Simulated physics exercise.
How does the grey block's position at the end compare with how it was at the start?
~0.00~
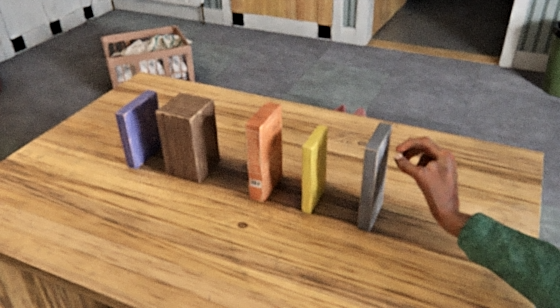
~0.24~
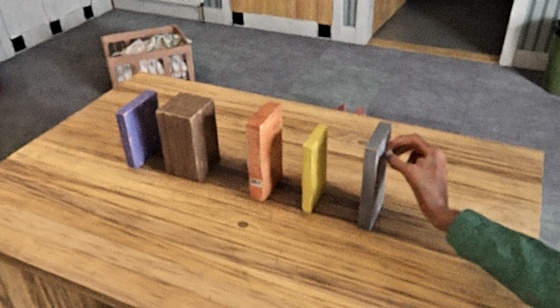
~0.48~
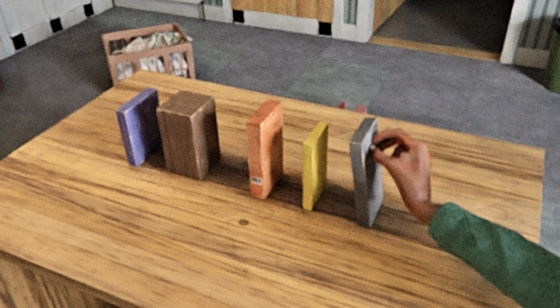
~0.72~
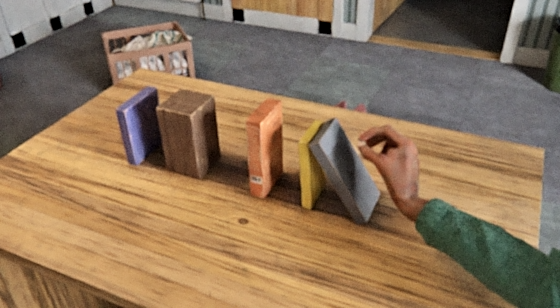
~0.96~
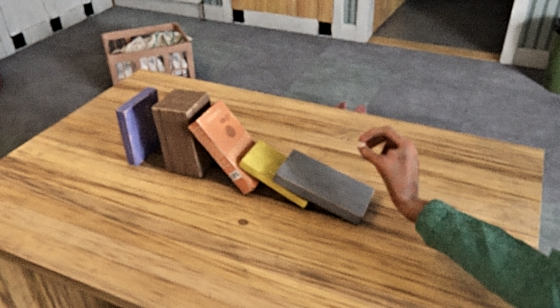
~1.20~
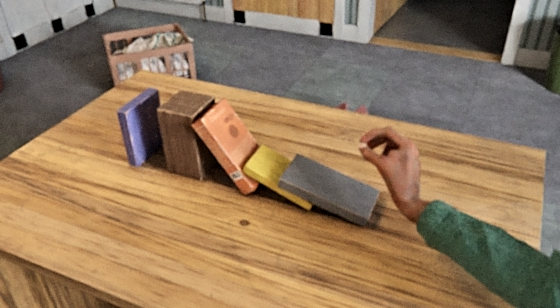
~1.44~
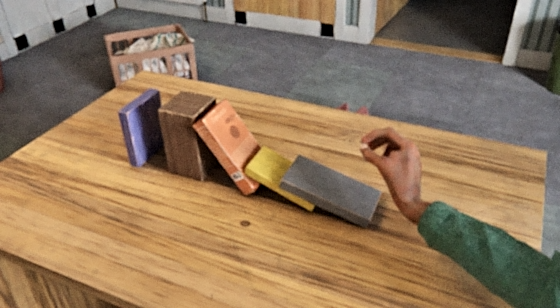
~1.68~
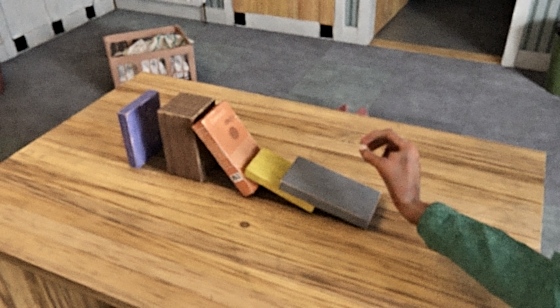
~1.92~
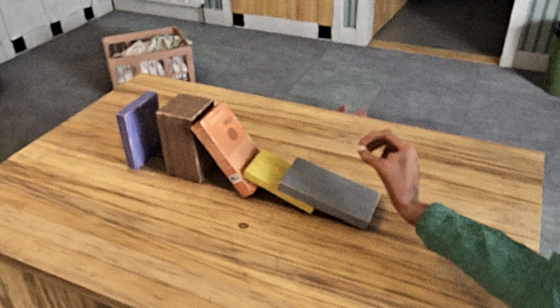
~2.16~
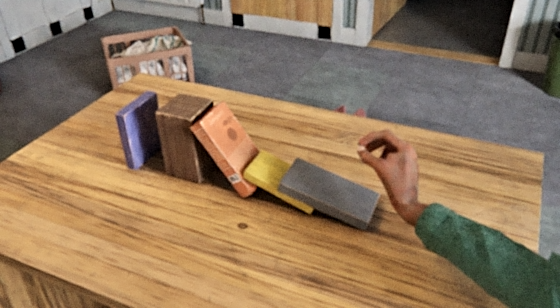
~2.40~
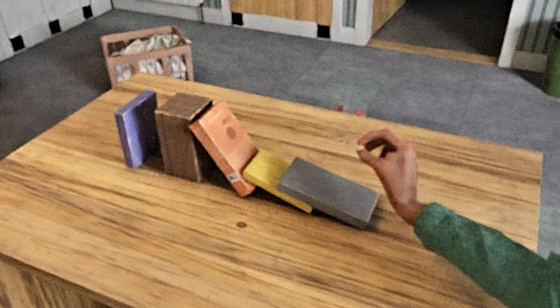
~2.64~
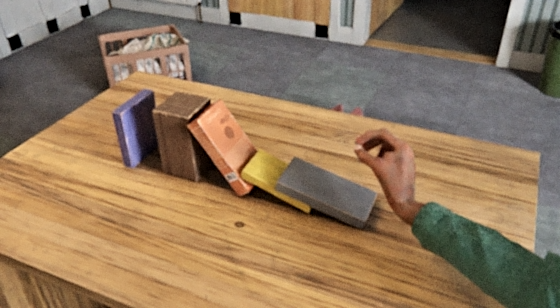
At the start the grey block stands upright on the table, and by the end it is lying on its side.
Grey block tipped by a hand toppling left onto a yellow block, which falls against an orange packet left leaning on a brown block.
